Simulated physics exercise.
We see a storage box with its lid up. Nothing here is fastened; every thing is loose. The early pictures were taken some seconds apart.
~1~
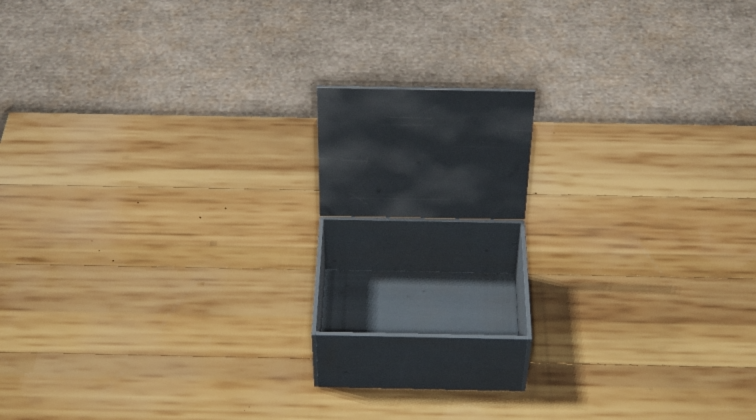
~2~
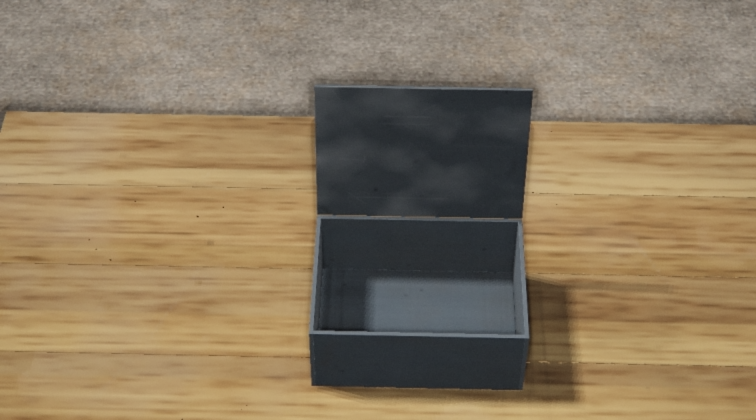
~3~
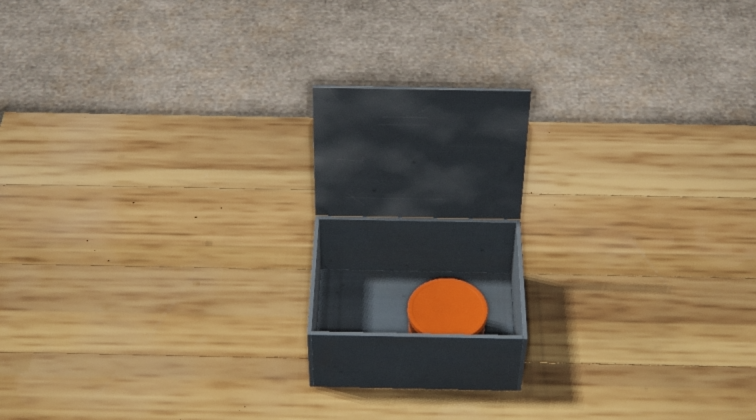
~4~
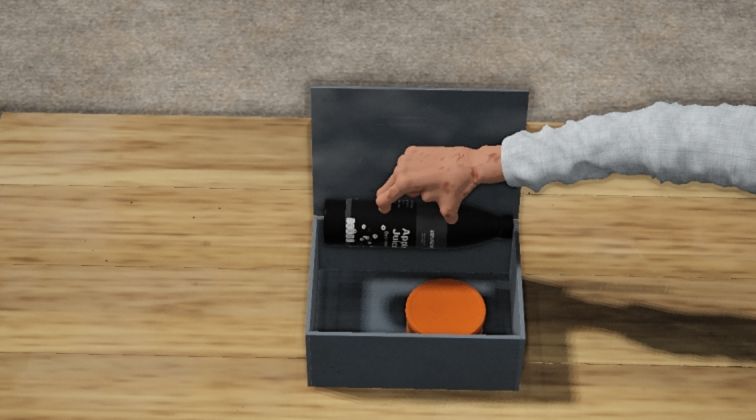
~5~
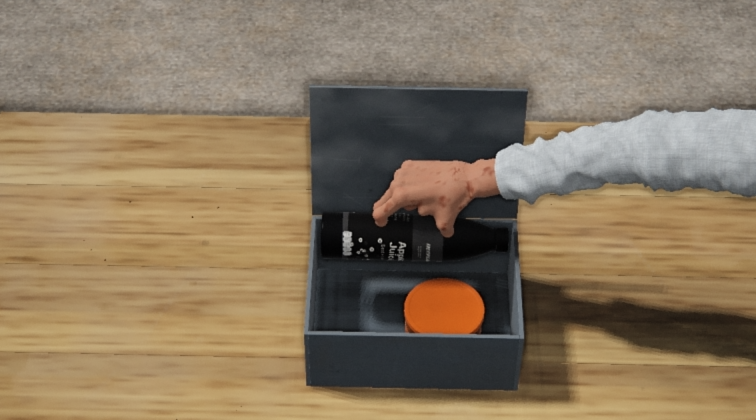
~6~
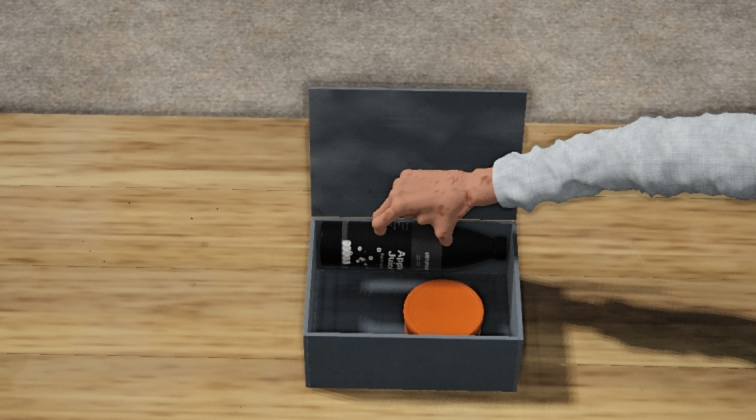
An open dark gray box sat empty on a wooden table, then an orange tub appeared inside it, and a hand from the right lowered a black bottle sideways into the back.
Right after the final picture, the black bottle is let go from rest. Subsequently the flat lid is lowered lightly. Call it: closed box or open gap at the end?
Closed box.
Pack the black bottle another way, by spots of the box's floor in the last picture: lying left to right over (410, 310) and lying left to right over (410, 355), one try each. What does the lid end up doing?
Try one: Lid goes down; try two: Lid stays raised.
Then, 0.90 s after the last picture, lid starting down; black bottle rolled about its own width near (409, 276).
Then, 1.60 s after the last picture, lid 58° above the rim; black bottle rolled about its own width near (409, 276).
Then, 2.00 s after the last picture, lid 23° above the rim; black bottle rolled about its own width near (409, 276).
At rest, lid shut; moved from the start, black bottle; orange tub in place. Seen from the same camera at the end, black bottle near (409, 276).
